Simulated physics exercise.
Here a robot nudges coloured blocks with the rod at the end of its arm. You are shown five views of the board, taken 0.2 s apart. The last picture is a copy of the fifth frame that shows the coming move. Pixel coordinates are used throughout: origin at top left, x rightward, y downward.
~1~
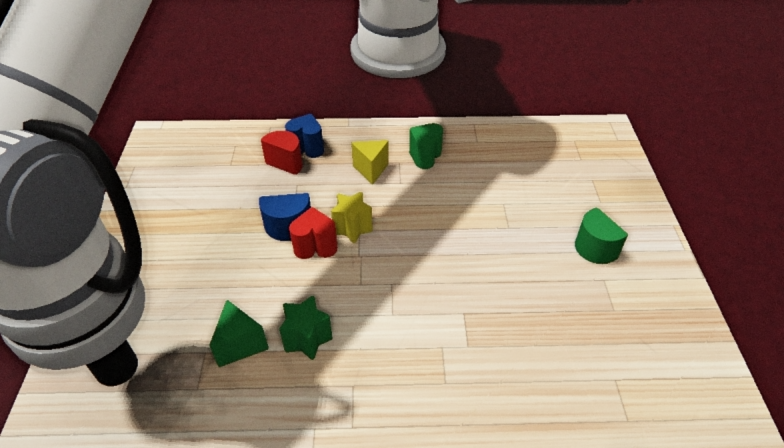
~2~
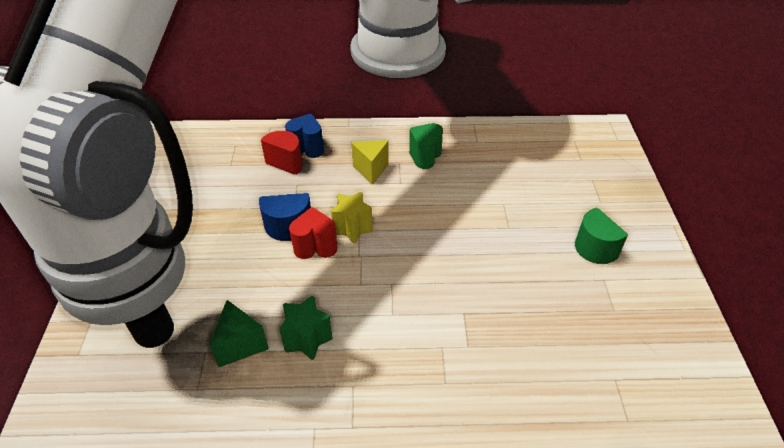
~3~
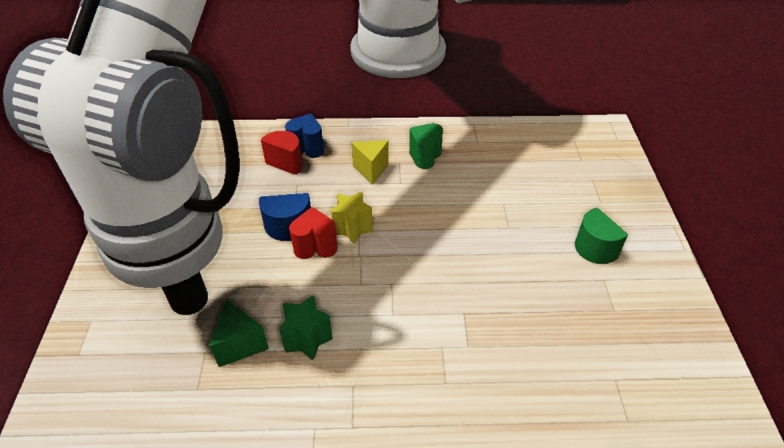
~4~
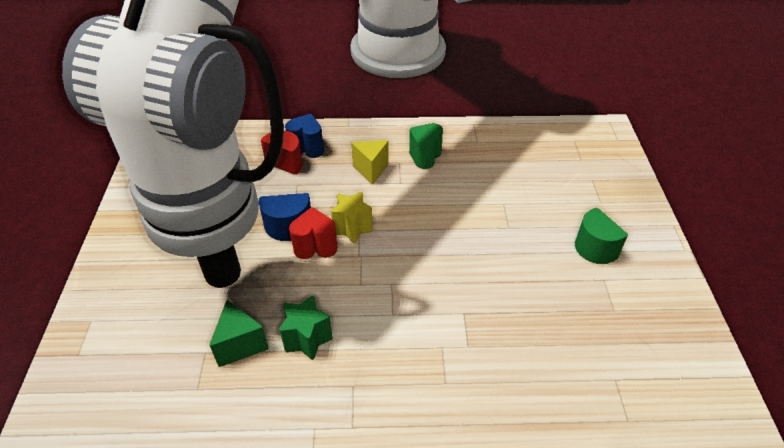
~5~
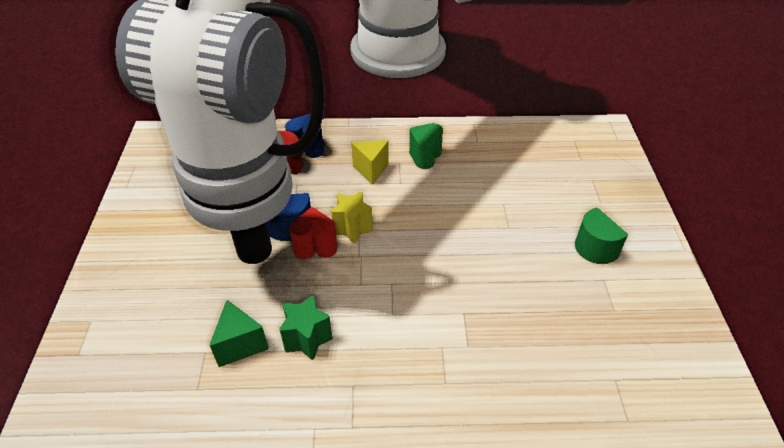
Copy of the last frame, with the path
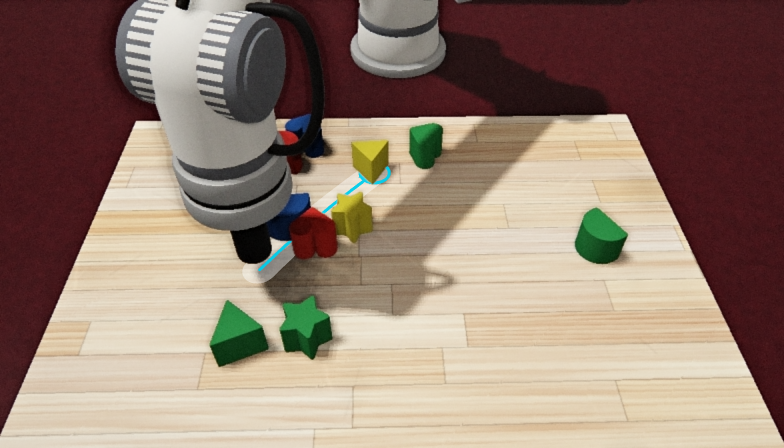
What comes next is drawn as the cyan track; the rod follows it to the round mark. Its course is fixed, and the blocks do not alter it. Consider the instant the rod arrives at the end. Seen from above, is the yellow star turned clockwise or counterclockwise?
Viewed from above: Anti-clockwise.
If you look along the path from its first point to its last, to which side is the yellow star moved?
The right.
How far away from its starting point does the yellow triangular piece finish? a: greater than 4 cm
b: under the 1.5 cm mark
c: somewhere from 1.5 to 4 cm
My answer is option c.
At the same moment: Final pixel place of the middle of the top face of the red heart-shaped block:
I'd place it at (341, 213), taking the centre of its top.
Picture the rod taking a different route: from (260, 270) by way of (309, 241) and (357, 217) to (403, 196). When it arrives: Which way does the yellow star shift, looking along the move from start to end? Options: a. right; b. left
Option a.
The drawn path runs from (260, 270) by way of (319, 216) to (375, 173).
The first path, step by step. One third of the way, rod (298, 214); blue half-round block (299, 183), turned 25° anticlockwise; red heart-shaped block (335, 215), turned 40° clockwise; yellow star (368, 200), turned 15° anticlockwise.
Two thirds of the way, rod (337, 183); blue half-round block (308, 165), turned 65° anticlockwise; red heart-shaped block (341, 213), turned 70° clockwise; yellow star (373, 201), turned 40° anticlockwise.
At the end, rod (374, 155); blue half-round block (308, 165), turned 65° anticlockwise; red heart-shaped block (341, 213), turned 70° clockwise; yellow star (373, 201), turned 40° anticlockwise; yellow triangular piece (385, 134), turned 30° anticlockwise.
